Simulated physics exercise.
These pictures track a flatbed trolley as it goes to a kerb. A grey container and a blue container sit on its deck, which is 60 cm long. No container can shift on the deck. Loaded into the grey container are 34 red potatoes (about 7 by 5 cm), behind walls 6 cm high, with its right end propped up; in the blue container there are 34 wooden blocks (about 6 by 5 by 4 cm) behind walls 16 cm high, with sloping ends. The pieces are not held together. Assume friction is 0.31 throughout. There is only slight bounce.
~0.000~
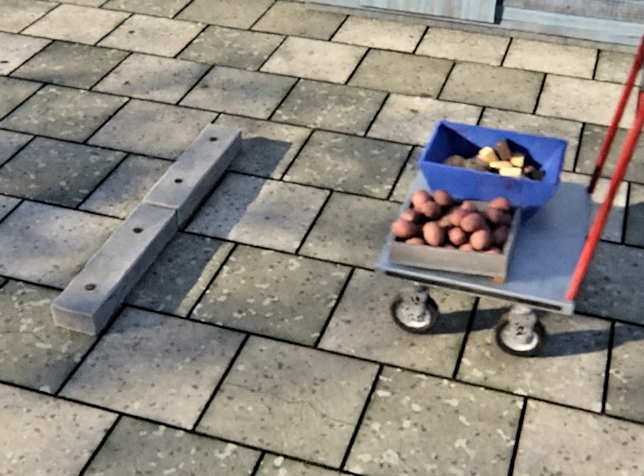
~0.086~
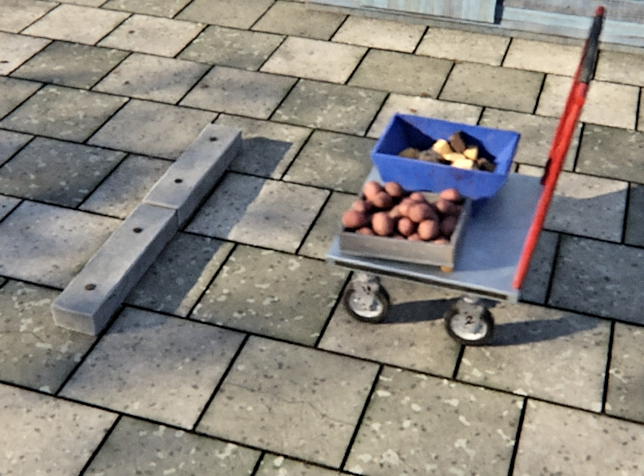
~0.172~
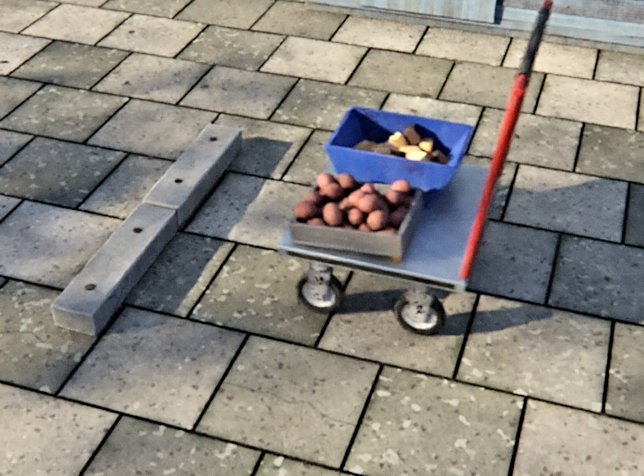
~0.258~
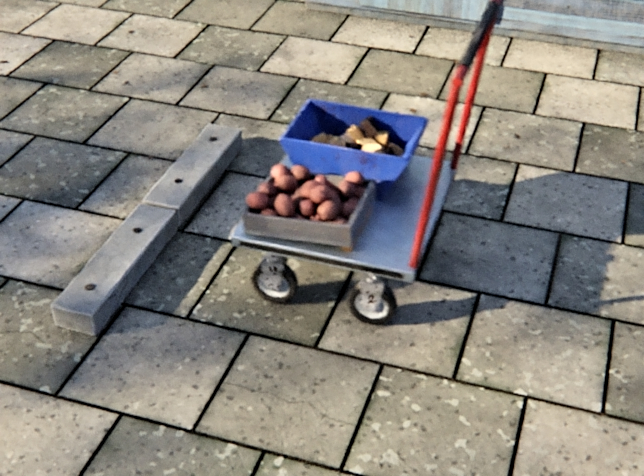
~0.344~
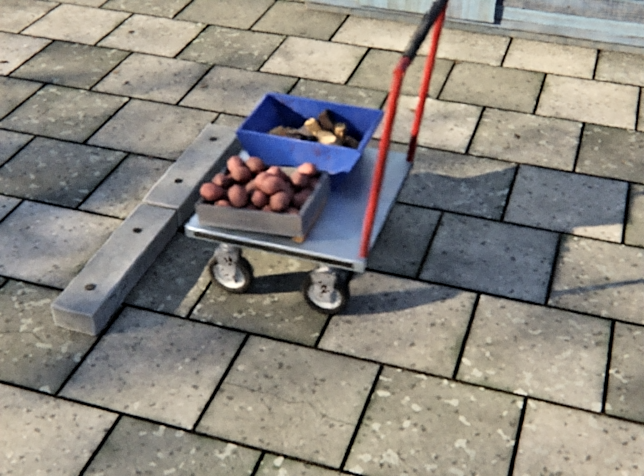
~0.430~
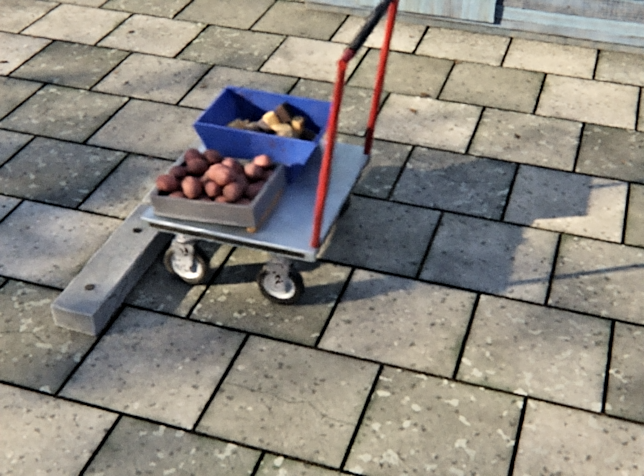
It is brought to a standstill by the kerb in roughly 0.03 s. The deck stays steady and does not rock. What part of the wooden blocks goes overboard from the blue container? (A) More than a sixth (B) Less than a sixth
Less than a sixth (B).
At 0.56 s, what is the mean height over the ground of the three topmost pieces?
Their middles sit some 48 cm up.
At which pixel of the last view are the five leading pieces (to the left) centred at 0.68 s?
I'd put them at about (97, 181).
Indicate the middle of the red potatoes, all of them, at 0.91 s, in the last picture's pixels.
Centre: Around (158, 183) px.
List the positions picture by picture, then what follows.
In the first frame (places track the rim corner closest to us here), blue container (555, 185); grey container (503, 256); 88 cm to go; all still inside.
The second frame shows blue container (504, 176); grey container (449, 246); 72 cm to go.
The third frame shows blue container (454, 168); grey container (397, 236); 56 cm to go.
The fourth frame shows blue container (406, 159); grey container (346, 226); 40 cm to go.
The fifth frame shows blue container (359, 151); grey container (297, 216); 24 cm to go.
The sixth frame shows blue container (313, 143); grey container (249, 207); 8 cm to go; all still inside.
After 0.46 s, impact.
After 0.56 s, the grey container is down by 4 of 34 and the blue container has all 34.
After 0.68 s, the grey container is down by 9 of 34 and the blue container has all 34.
After 0.91 s, the grey container is down by 13 of 34 and the blue container has all 34.
When it is over (at 1.41 s), the grey container is down by 13 of 34 and the blue container has all 34. Asked share, 0 of 34, 0 per cent.
